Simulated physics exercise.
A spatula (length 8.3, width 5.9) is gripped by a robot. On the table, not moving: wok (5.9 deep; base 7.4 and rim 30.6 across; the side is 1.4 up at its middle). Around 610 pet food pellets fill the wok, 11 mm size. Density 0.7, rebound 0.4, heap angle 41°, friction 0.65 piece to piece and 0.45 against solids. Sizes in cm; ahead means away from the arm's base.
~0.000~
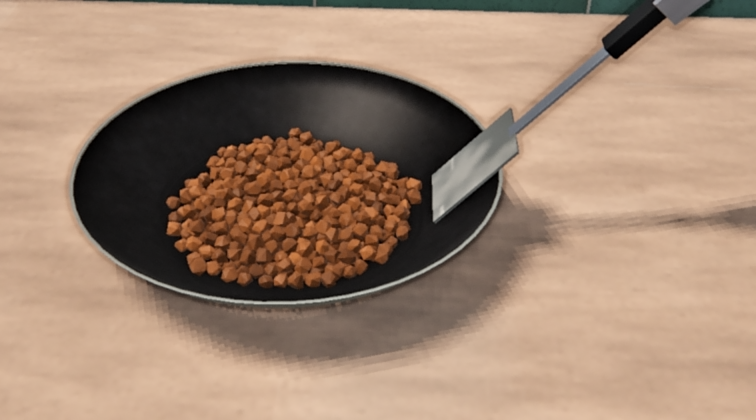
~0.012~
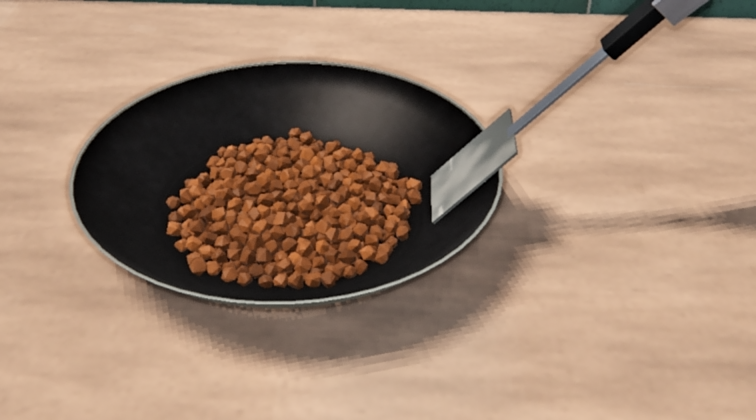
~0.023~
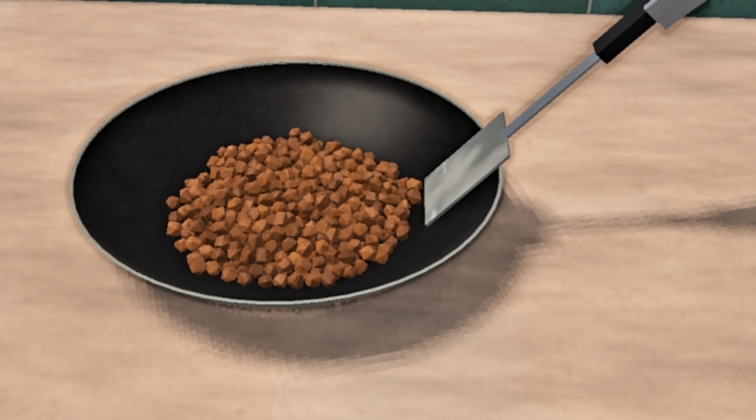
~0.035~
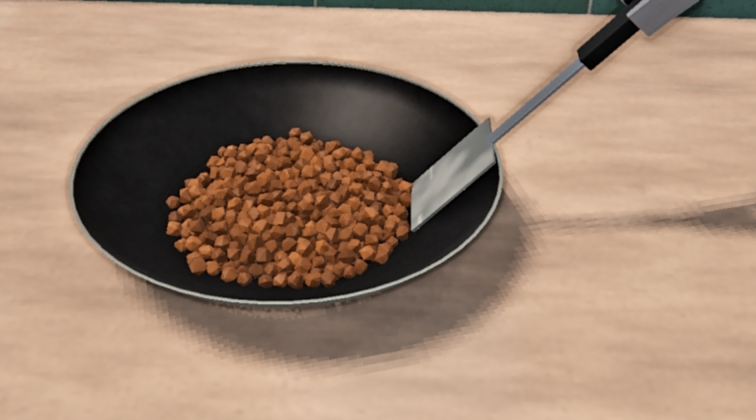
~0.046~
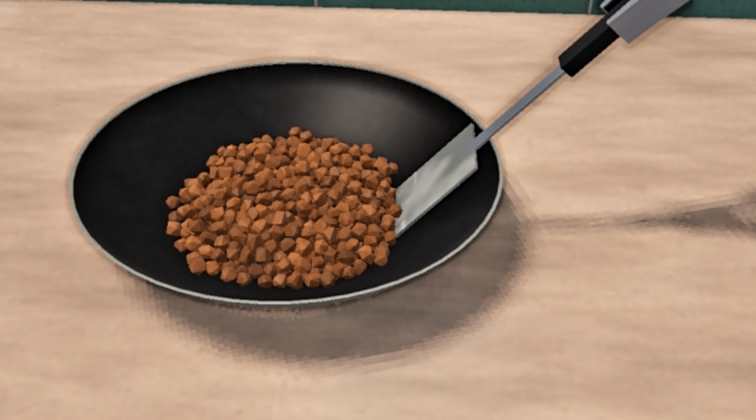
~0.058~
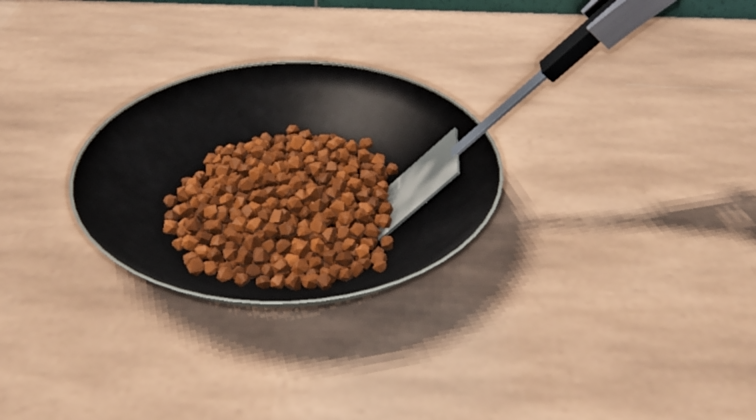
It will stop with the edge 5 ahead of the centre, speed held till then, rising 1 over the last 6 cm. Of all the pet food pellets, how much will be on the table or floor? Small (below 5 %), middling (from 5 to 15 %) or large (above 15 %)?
On the table or floor the share is small, below 5 %.
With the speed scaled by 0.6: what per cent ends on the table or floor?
Some 0 per cent.
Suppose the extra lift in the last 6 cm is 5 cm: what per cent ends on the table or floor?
About 5 per cent.
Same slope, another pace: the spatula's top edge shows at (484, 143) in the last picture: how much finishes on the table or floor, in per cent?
About 0 per cent.
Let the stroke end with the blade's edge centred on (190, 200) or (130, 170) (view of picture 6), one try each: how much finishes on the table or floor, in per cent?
Some 10 and 30 per cent.
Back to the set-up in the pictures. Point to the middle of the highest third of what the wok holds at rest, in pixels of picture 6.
At about (153, 176).
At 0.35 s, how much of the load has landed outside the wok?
About 2 per cent.
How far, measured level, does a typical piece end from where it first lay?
Some 6 cm.
By 0.09 s, sloping 49°, highest piece 7 above the table; 612 in the wok.
By 0.13 s, sloping 49°, highest piece 8 above the table; 612 in the wok.
By 0.35 s, sloping 49°, highest piece 7 above the table; 602 in the wok, 10 on the table or floor.
By 1.40 s, sloping 49°, highest piece 7 above the table; 602 in the wok, 10 on the table or floor.
Final count, 602 in the wok, 10 on the table or floor. That is 2 % on the table or floor.
